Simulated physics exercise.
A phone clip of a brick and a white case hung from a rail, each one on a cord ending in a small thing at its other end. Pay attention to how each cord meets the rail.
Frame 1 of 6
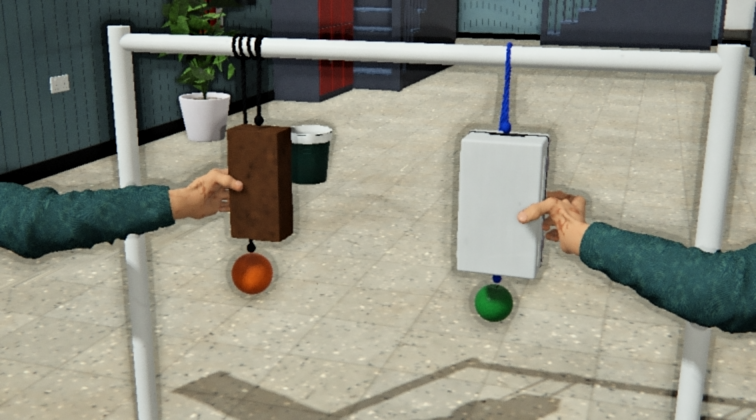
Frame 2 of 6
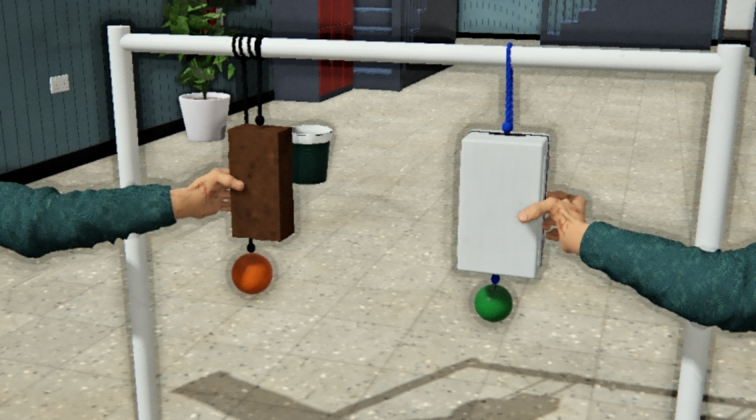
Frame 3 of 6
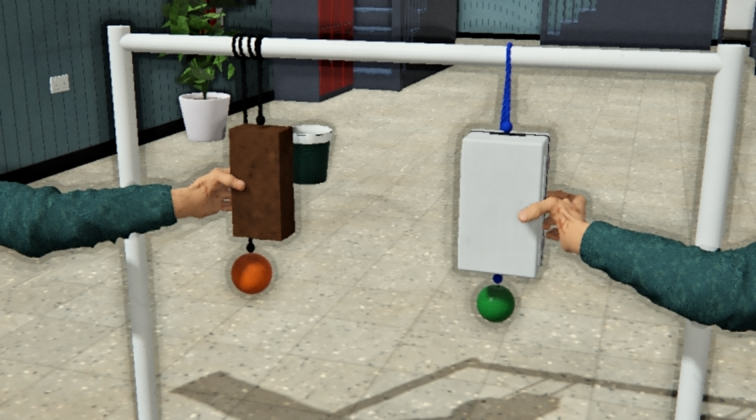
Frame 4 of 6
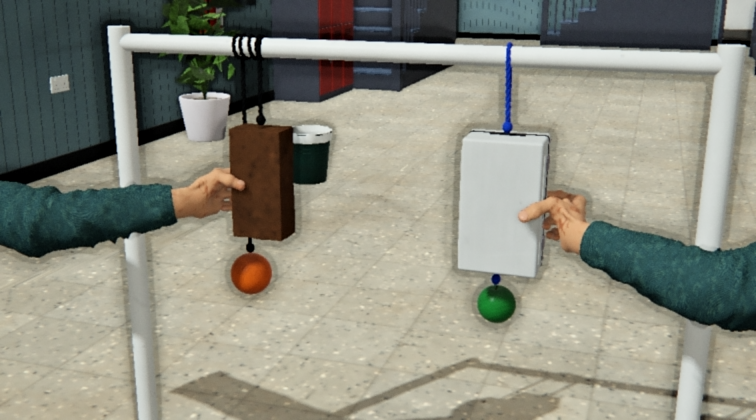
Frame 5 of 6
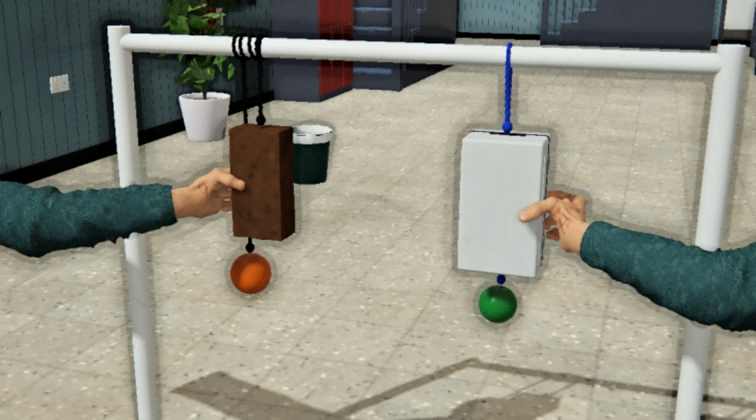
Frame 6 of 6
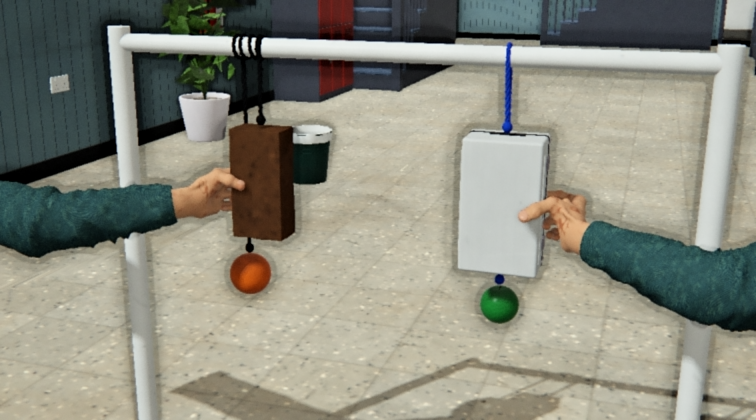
At first, two hands steady a brown brick on a black cord wound several times round a white rail and a white case on a blue cord laid over it, an orange ball and a green ball below. Then the hands stay put and almost nothing moves, the green ball shifting very slightly right.
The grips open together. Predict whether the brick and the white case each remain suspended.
The brick remains suspended. The white case does not remain suspended.
Then, 0.40 s past the final frame, brick still up near (262, 161); white case dropping near (494, 386).
Then, 0.78 s past the final frame, brick still up near (260, 169); white case on the floor.
When it is over, brick still up near (262, 173); white case on the floor. The brick keeps its height and the white case runs down to the floor.
